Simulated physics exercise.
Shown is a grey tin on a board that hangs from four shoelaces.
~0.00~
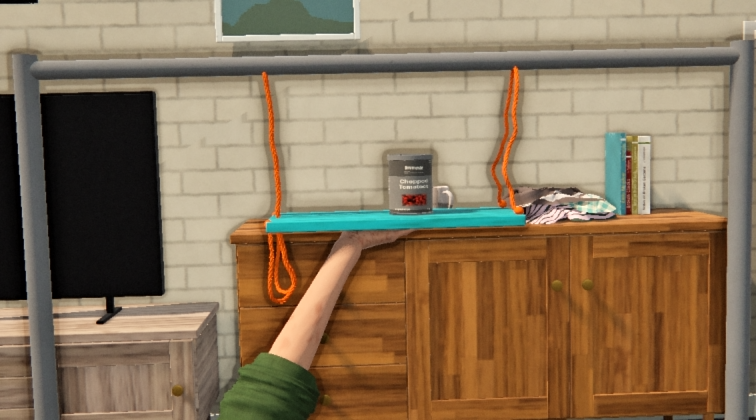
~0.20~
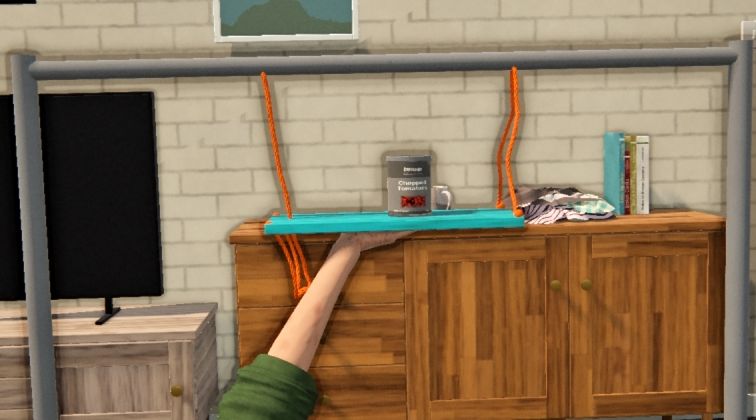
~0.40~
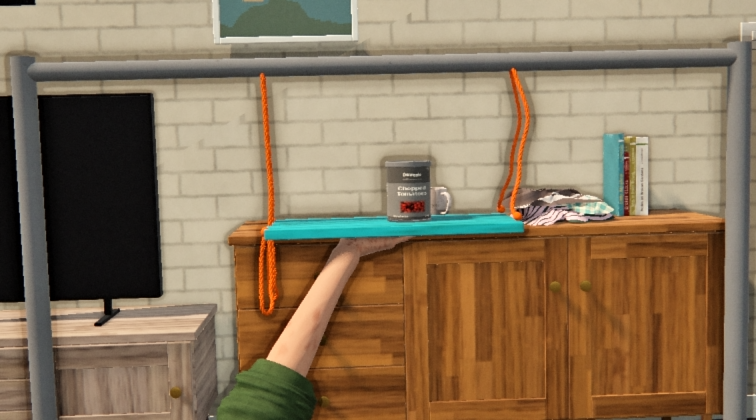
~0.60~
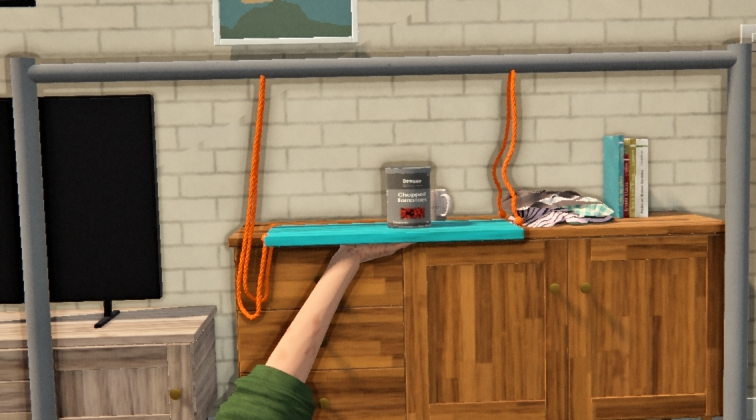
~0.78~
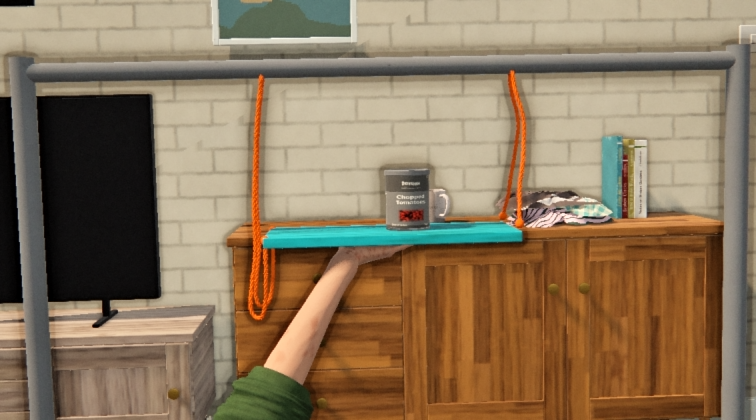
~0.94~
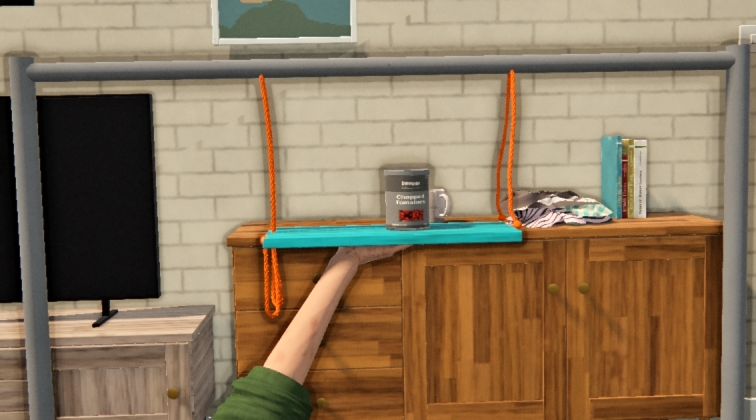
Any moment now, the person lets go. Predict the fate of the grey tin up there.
I'd bet it escapes to the left when only the cords hold things.
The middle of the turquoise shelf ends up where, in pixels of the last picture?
Once everything settles, its middle sits around (428, 317) in the last view.
After 1.72 s, board tipped 41° down to the left; tin on the floor.
After 2.34 s, board tipped 40° down to the left; tin on the floor.
At rest, board tipped 42° down to the left; tin on the floor. The grey tin falls from the left end.
